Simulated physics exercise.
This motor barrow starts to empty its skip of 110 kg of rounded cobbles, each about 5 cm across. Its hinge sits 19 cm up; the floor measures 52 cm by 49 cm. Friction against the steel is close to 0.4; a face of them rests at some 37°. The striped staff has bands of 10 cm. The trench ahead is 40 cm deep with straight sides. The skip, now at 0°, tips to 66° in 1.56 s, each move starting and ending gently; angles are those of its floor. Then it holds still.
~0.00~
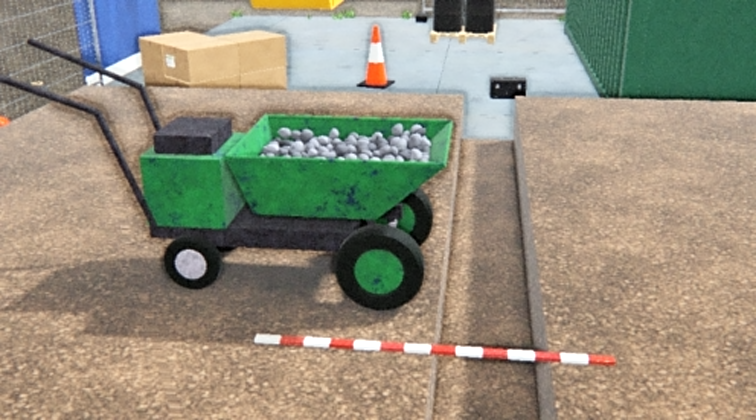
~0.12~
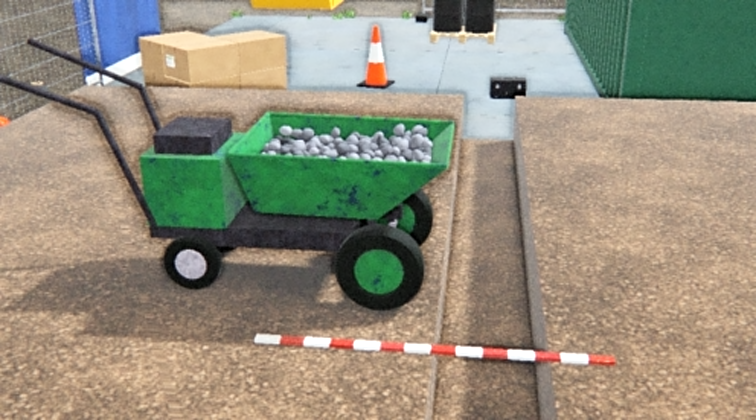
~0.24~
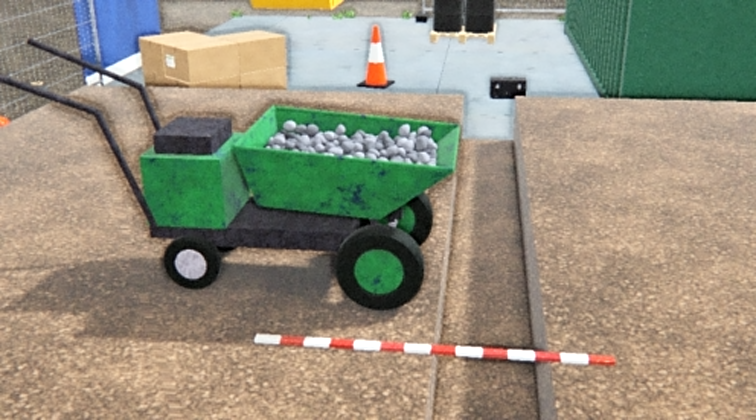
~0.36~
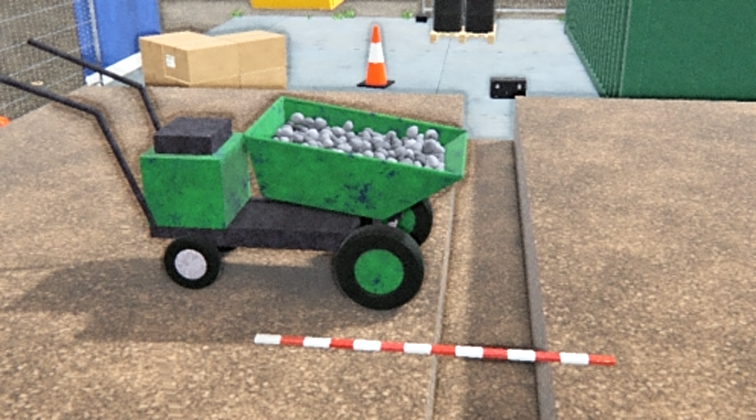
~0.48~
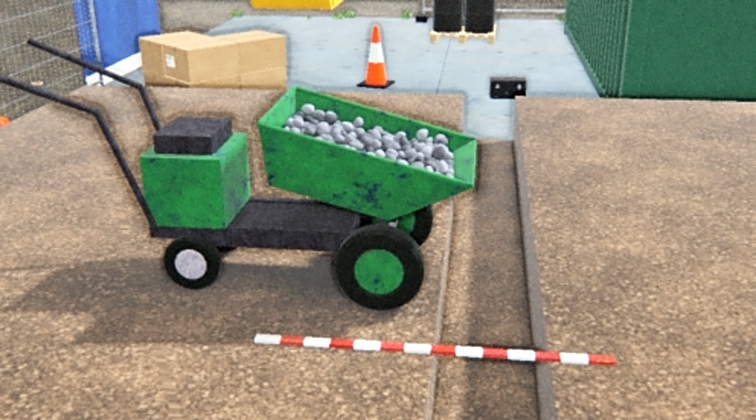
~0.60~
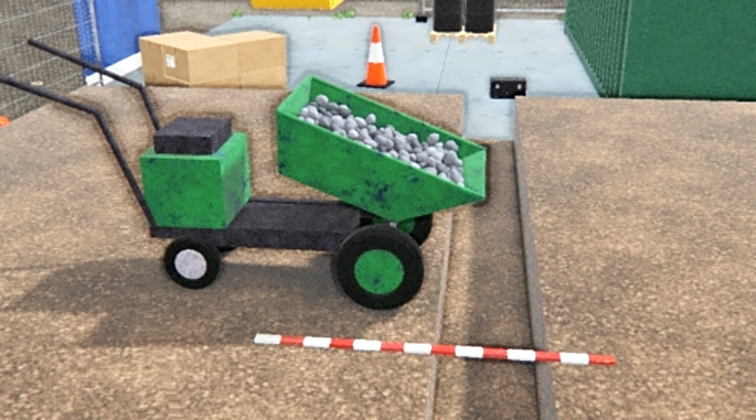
We see a green motor barrow loaded with grey rounded stones standing beside a narrow trench, a striped staff lying in front; its skip gradually tilts down toward the right, the rear rising while the stones shift slightly inside.
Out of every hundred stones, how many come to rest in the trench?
Close to 53 in a hundred.
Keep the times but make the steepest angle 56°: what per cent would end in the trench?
In that case some 65 per cent.
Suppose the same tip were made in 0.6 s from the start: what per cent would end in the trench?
In that case some 35 per cent.
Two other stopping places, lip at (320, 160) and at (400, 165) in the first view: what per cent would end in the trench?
About 65 and 100 per cent.
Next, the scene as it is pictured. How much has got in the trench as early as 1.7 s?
Some 25 per cent.
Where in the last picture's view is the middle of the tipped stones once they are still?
Around (531, 341).
After 1.2 s the floor is at 56°; 100 % in the skip; the foremost stones are at (509, 226).
After 1.7 s the floor is at 66°; 48 % in the skip, 23 % in the trench, 29 % past the trench; the foremost stones are at (615, 287).
After 2.0 s the floor is at 66°; 14 % in the skip, 38 % in the trench, 48 % past the trench; the foremost stones are at (684, 285).
After 4.0 s the floor is at 66°; 0 % in the skip, 53 % in the trench, 47 % past the trench; the foremost stones are at (711, 282).
